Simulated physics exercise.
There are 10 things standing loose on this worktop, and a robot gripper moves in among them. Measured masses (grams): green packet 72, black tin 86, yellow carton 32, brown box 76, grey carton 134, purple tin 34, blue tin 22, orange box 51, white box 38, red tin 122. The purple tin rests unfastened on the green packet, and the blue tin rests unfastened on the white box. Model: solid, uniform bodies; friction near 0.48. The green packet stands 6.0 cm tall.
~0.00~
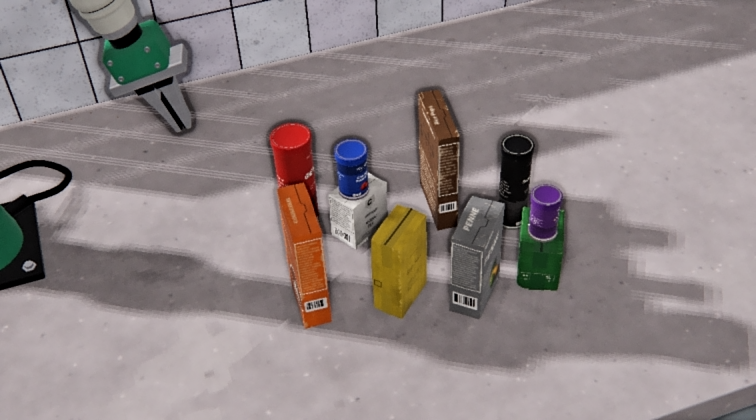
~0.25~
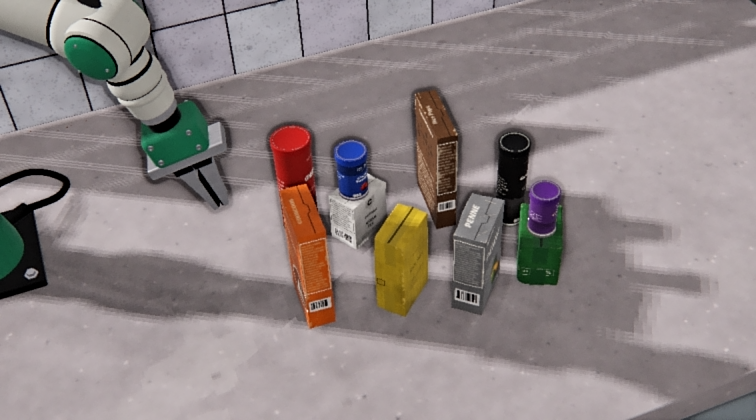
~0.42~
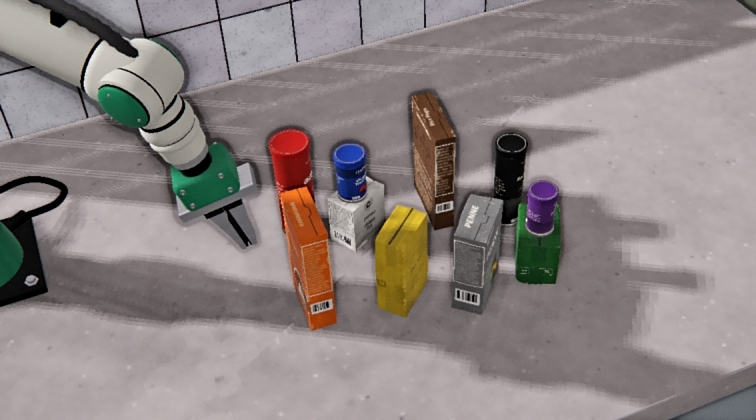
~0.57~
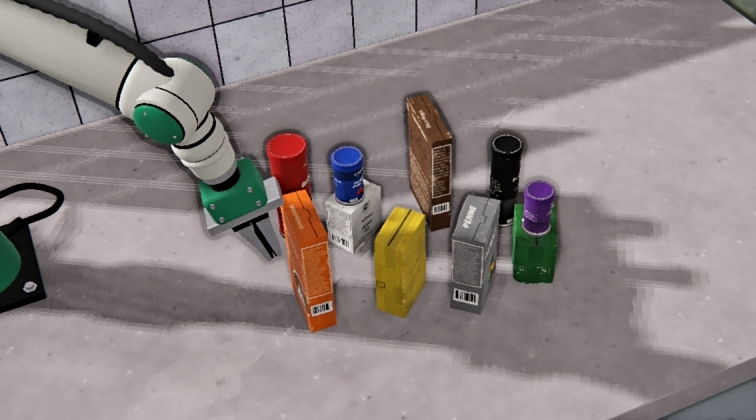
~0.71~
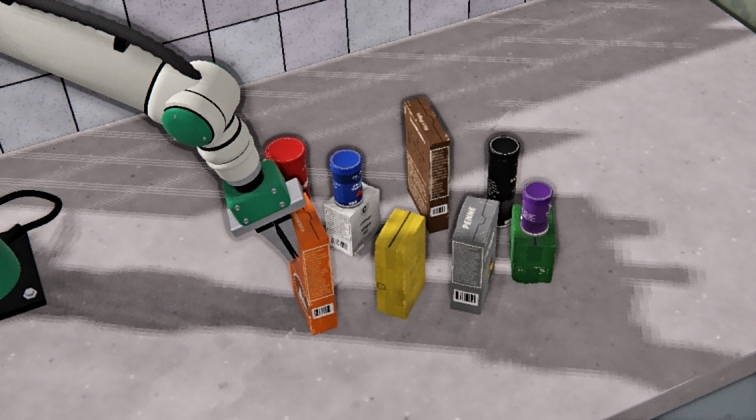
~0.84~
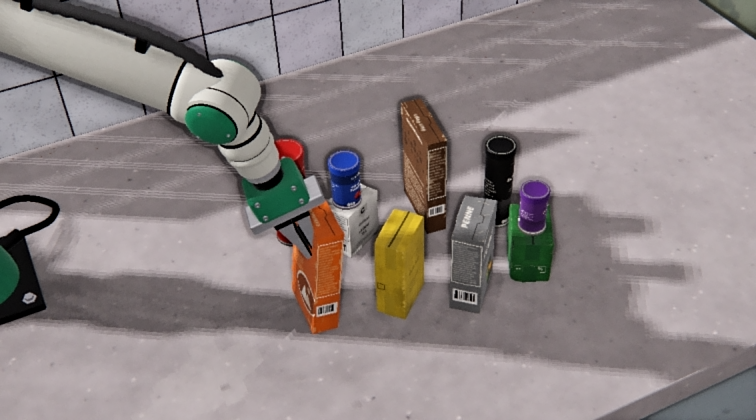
A robot arm reached in from the left toward a cluster of colourful boxes and tins on a worktop, moving its gripper down and rightward over the orange box, which tilted slightly while the others stayed standing.
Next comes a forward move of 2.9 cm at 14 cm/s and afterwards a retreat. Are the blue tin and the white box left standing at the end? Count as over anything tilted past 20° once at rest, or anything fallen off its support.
Final state - blue tin: Not fallen, white box: Not fallen.
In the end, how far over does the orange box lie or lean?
Some 30° off upright.
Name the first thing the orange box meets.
The yellow carton.
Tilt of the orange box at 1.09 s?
25 degrees or so off vertical.
After 1.09 s, yellow carton and orange box touch at 1.05 s; leaning orange box 26°.
After 1.39 s, leaning orange box 27°.
After 1.84 s, leaning orange box 27°.
At rest, past 20° or fallen, orange box. Standing, red tin, white box, brown box, yellow carton, grey carton, green packet, black tin, blue tin and purple tin.
